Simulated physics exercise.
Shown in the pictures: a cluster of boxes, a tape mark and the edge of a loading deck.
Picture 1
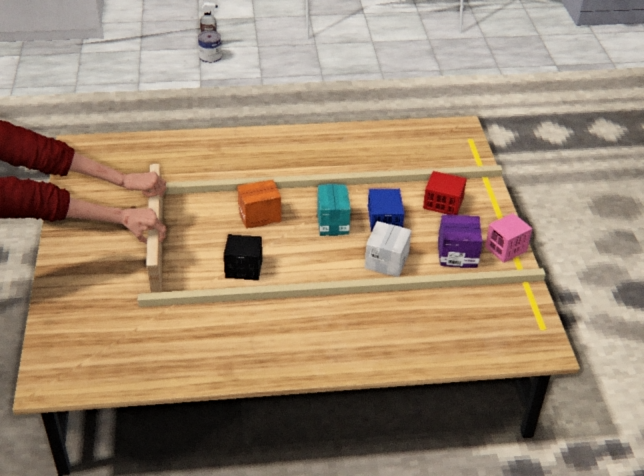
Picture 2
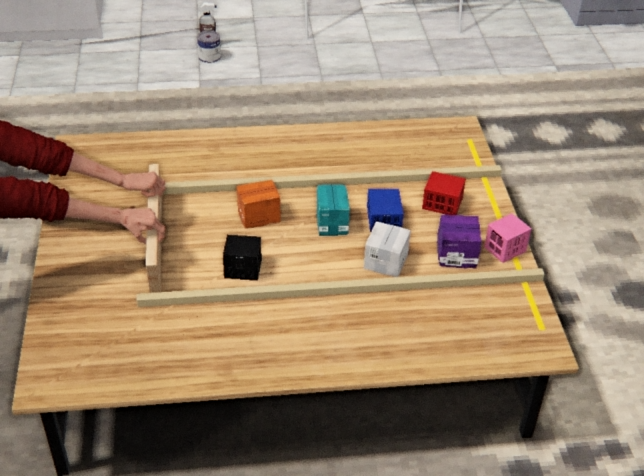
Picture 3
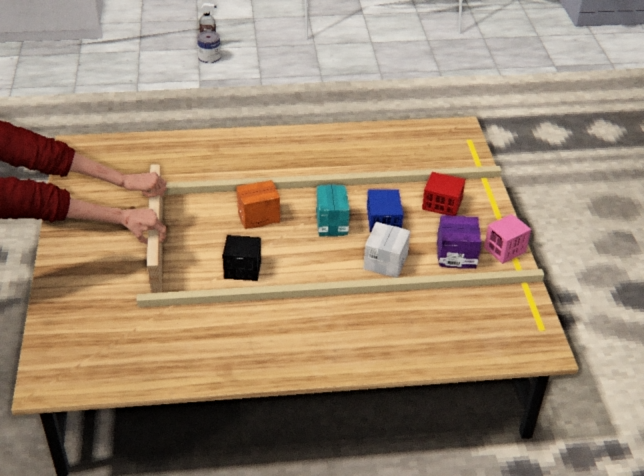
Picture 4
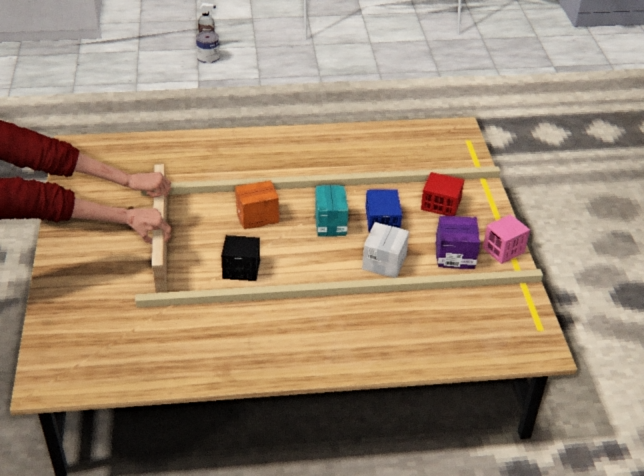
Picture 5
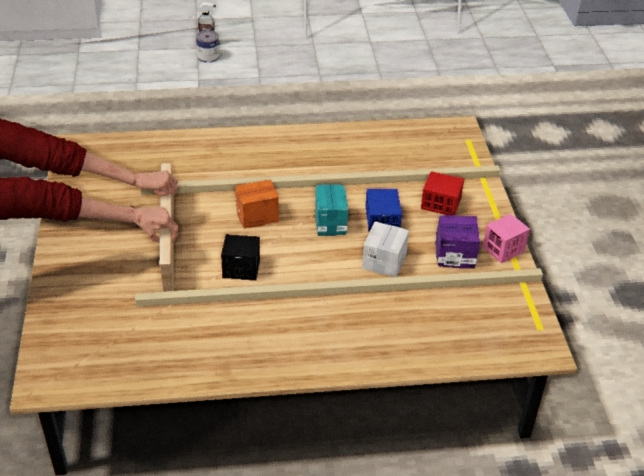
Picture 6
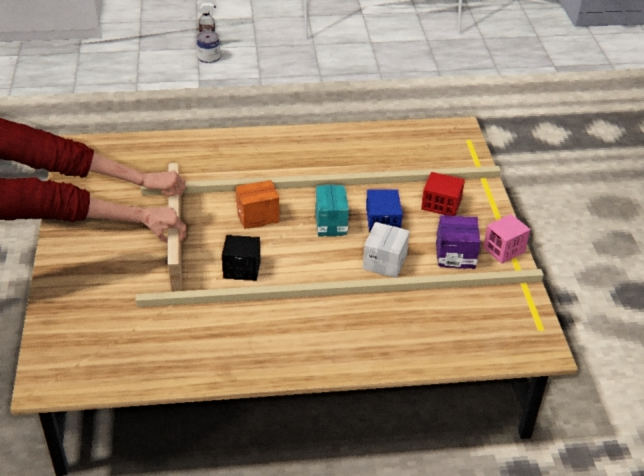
Two hands slide a wooden plank slightly right across the table toward several still, colored boxes.
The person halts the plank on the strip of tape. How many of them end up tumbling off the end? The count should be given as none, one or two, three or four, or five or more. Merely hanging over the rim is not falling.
The tally of falls will come to five or higher.
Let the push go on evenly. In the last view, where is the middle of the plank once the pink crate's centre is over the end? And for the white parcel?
With the pink crate it sits around (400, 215), with the white parcel around (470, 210).
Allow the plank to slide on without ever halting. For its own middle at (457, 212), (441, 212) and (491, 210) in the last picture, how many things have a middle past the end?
Middles past end - pos 1: 4, pos 2: 4, pos 3: 6.
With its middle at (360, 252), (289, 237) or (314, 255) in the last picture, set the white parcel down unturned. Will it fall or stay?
Results in order: Over the edge; not lost; over the edge.
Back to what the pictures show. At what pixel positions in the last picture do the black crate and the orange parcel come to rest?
The black crate ends at (529, 240) and the orange parcel at (513, 193).
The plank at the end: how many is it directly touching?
It touches 2.
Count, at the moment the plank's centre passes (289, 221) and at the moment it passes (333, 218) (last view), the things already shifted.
First 3, then 6.
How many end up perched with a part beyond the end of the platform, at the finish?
2 overhanging.
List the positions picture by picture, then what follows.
The first picture shows pink crate (508, 238); red crate (445, 193); purple parcel (460, 241); plank (156, 228); tape (503, 224).
The second picture shows red crate (444, 194); white parcel (387, 249).
The third picture shows purple parcel (458, 242); turquoise box (332, 211).
The fourth picture shows pink crate (506, 239); blue crate (383, 211).
The fifth picture shows red crate (442, 194); black crate (241, 257).
The sixth picture shows pink crate (506, 239); red crate (443, 194); purple parcel (458, 242); plank (175, 227); tape (501, 225).
Soon after, none off yet; pink crate at rest near (506, 239); red crate at rest near (443, 194); purple parcel at rest near (458, 242).
After that, none off yet; pink crate at rest near (506, 239); red crate displaced about its own width near (469, 190); purple parcel at rest near (458, 242).
And then, two off so far; pink crate off the edge near (557, 319); red crate on its way down near (524, 211); purple parcel displaced well along near (536, 236).
In the end, the number that fall off is five or more; gone, turquoise box, white parcel, blue crate, purple parcel, red crate and pink crate.
